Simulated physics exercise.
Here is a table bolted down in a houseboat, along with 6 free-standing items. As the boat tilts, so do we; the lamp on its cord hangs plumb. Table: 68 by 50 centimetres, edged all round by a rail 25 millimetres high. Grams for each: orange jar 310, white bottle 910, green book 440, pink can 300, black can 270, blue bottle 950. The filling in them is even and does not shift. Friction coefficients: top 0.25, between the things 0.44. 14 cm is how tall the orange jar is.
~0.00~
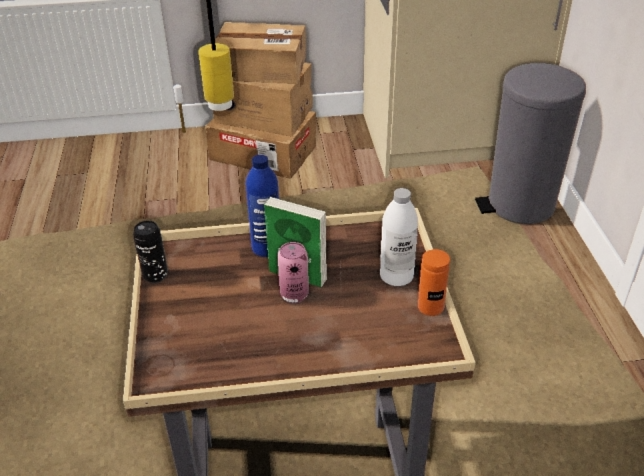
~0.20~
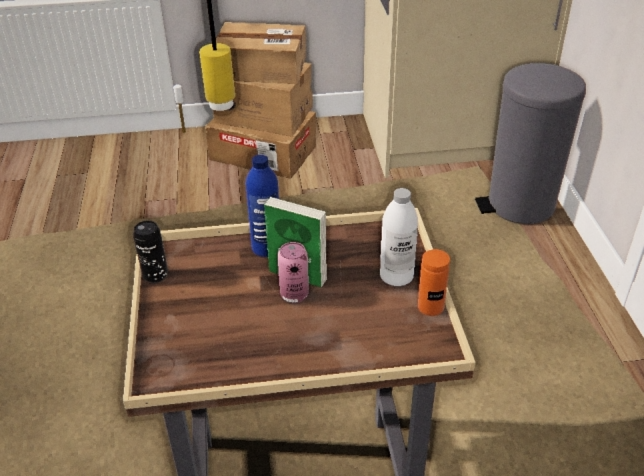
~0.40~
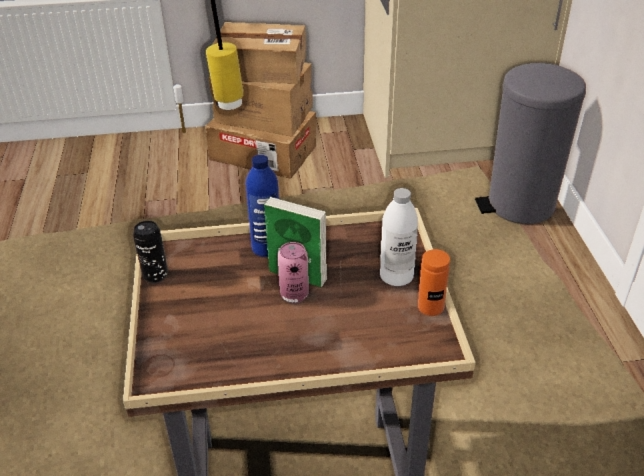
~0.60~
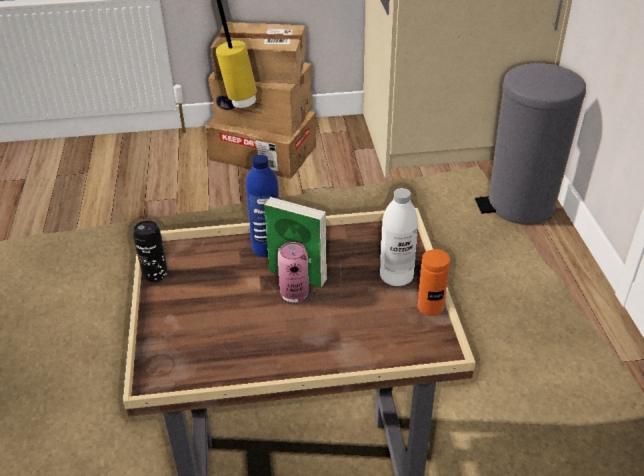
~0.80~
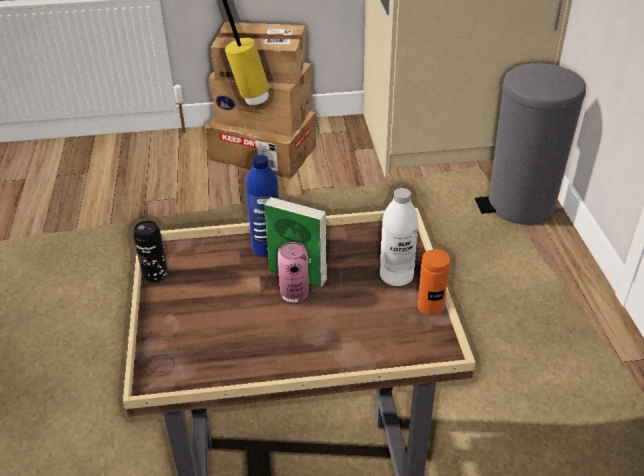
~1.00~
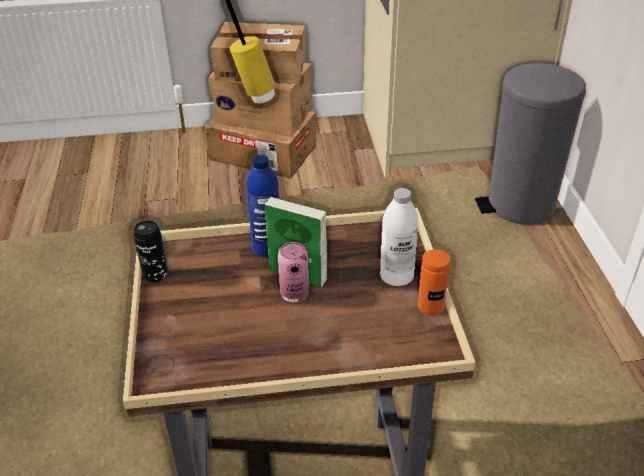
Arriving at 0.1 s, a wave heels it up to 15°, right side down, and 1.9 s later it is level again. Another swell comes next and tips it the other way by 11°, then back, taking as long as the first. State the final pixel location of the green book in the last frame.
Its final location is about (303, 242).
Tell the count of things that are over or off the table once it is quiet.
That makes 0.
After 1.20 s, boat heeled 14°, right side down.
After 1.40 s, boat heeled 11°, right side down; green book slid 2 cm near (303, 242).
After 3.20 s, boat heeled 9°, left side down; green book slid 2 cm near (303, 242).
At rest (4.4 s), all 6 in place, give or take 5 cm. In the last view, green book near (303, 242).
